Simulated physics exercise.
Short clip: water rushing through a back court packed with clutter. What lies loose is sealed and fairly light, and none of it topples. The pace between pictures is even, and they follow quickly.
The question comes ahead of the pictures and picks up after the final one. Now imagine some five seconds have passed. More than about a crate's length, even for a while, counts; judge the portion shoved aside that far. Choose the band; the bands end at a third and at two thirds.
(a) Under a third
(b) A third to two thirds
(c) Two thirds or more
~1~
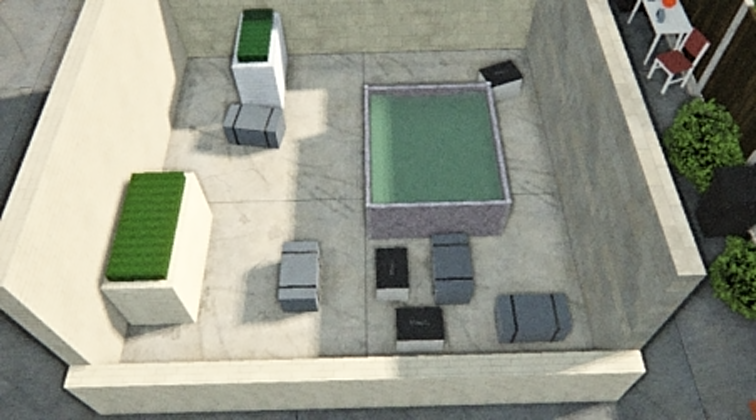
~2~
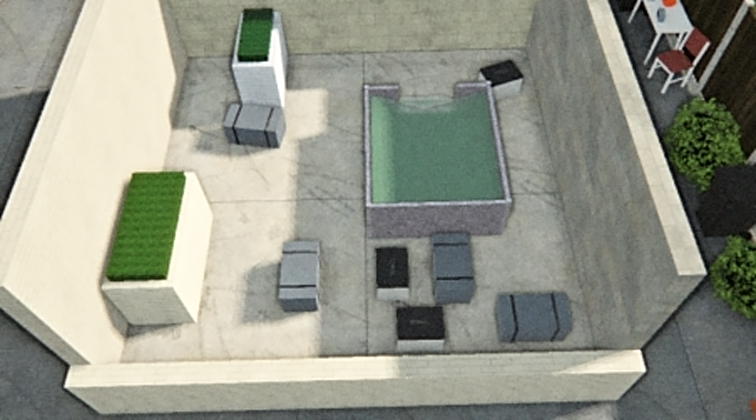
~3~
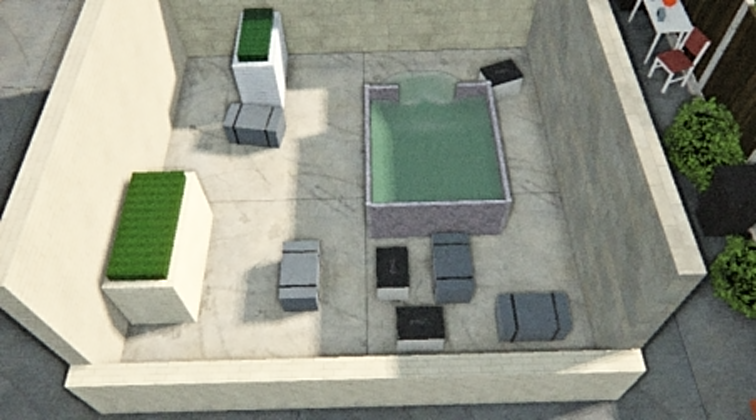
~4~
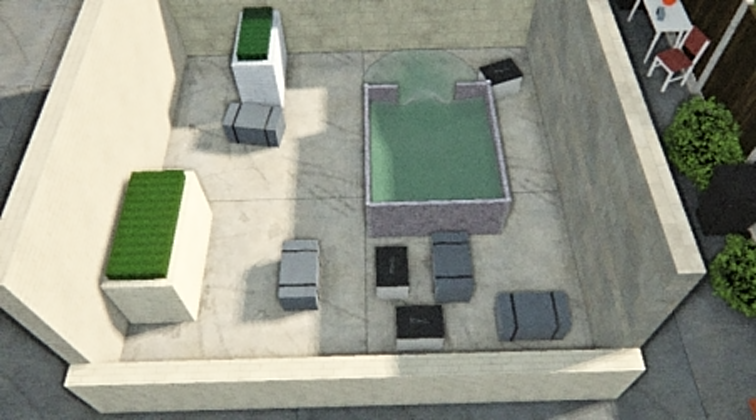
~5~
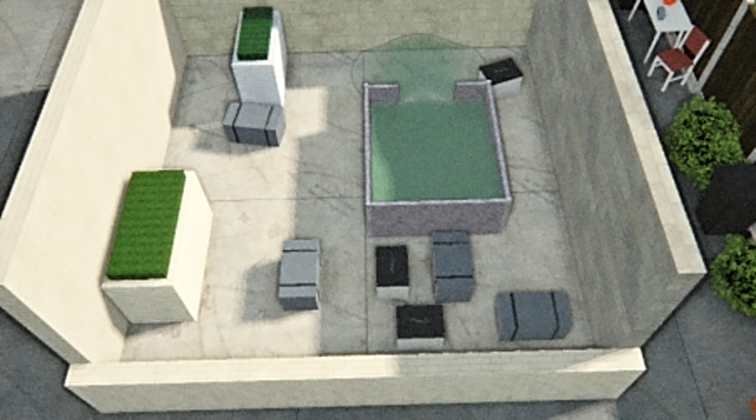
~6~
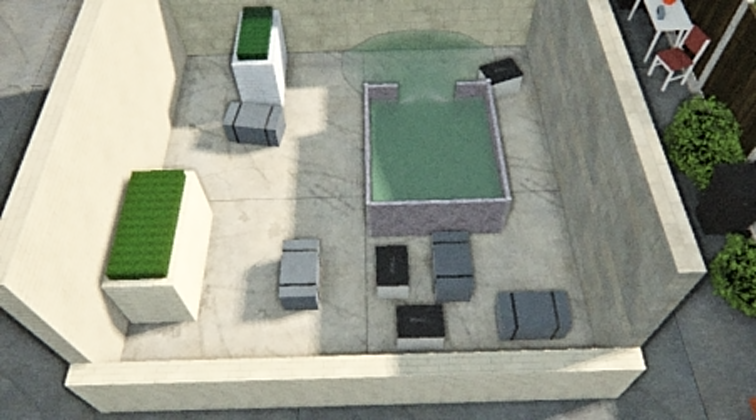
Under a third.
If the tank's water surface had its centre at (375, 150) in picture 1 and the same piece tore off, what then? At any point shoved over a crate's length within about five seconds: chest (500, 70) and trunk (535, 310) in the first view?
Made the full stretch, then stopped short.
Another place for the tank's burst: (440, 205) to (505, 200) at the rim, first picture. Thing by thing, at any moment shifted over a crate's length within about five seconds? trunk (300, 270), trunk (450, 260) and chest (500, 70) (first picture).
Lab note - in sequence: Made it that far; made it that far; made it that far.
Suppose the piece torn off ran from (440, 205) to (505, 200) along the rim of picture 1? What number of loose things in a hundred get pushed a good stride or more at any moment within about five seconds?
That works out to some 90 %.
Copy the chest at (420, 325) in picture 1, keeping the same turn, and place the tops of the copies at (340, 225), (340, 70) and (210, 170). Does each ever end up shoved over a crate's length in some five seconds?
The answers, in order, are displaced a stride, displaced a stride and remains nearby.
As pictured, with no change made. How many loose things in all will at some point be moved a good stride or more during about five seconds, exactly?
The count is 2.
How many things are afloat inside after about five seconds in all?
Exactly 2 of them.
A moment on, 0 of 7 are well off their spots; 0 afloat.
Next, 0 of 7 are well off their spots; 0 afloat.
Later, 1 of 7 are well off their spots; 1 afloat.
In the end, 1 of 7 are well off their spots, and 2 have been at some point; 2 afloat.
